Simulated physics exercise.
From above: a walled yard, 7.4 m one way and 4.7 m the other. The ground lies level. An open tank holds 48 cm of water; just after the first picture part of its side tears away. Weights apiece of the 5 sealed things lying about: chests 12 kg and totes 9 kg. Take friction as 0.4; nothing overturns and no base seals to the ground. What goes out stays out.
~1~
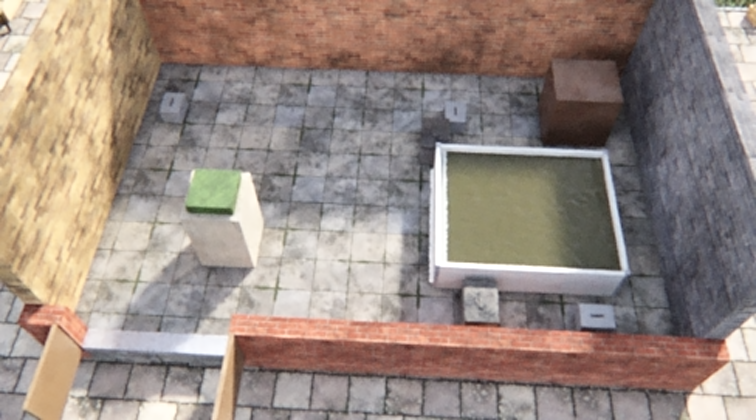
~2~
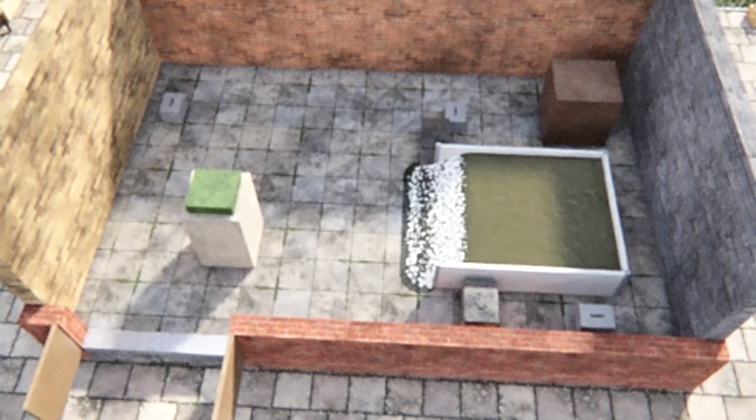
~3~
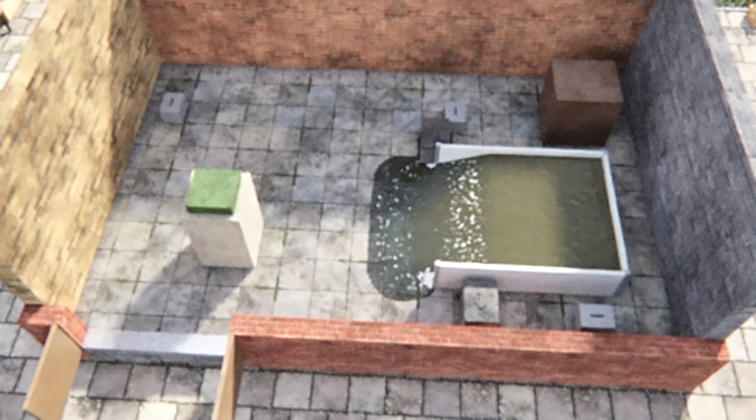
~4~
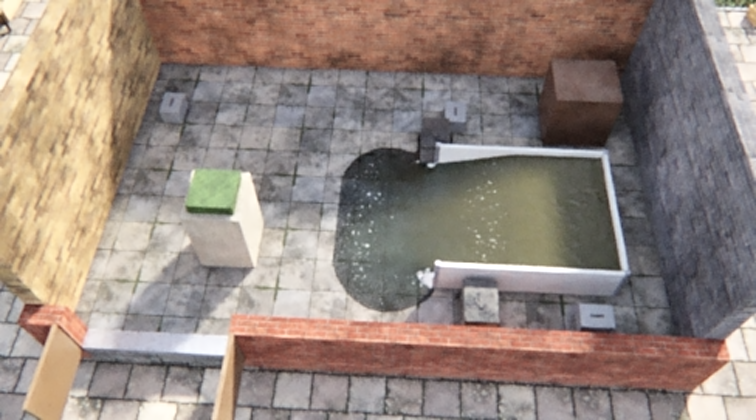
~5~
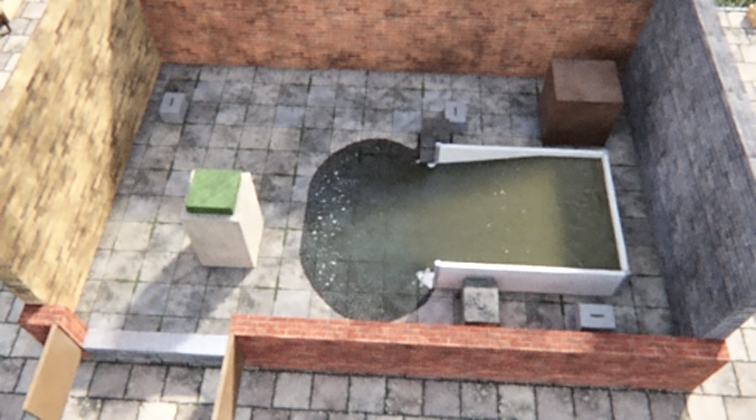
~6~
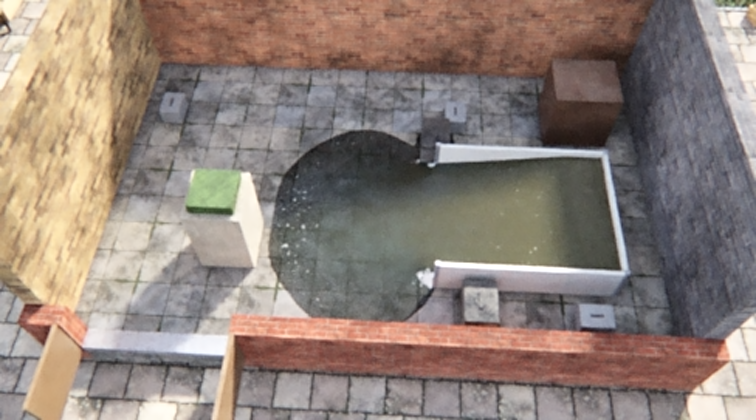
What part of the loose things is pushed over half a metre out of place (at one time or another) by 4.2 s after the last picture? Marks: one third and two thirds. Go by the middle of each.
Share: Less than a third.
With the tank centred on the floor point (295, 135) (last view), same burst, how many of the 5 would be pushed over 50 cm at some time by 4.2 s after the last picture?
Then 1.
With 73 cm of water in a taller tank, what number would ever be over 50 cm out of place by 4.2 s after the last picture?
In that case 1 of them.
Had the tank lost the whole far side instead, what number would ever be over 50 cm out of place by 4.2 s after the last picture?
Then 3.
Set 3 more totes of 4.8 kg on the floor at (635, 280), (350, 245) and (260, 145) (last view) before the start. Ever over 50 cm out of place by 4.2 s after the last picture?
In turn: Under, past it, more.
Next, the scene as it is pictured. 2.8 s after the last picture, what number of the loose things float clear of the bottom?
I count 1.
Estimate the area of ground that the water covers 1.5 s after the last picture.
About 22 m2.
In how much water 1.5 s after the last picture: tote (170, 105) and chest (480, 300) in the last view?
About 5 and 0 cm.
Then, 0.4 s after the last picture 0 of 5 are over 50 cm from their spots; 0 afloat.
Then, 1.5 s after the last picture 0 of 5 are over 50 cm from their spots; 0 afloat.
Then, 2.8 s after the last picture 1 of 5 are over 50 cm from their spots; 1 afloat.
Then, 4.2 s after the last picture 1 of 5 are over 50 cm from their spots, and 1 have been at some point; 1 afloat.
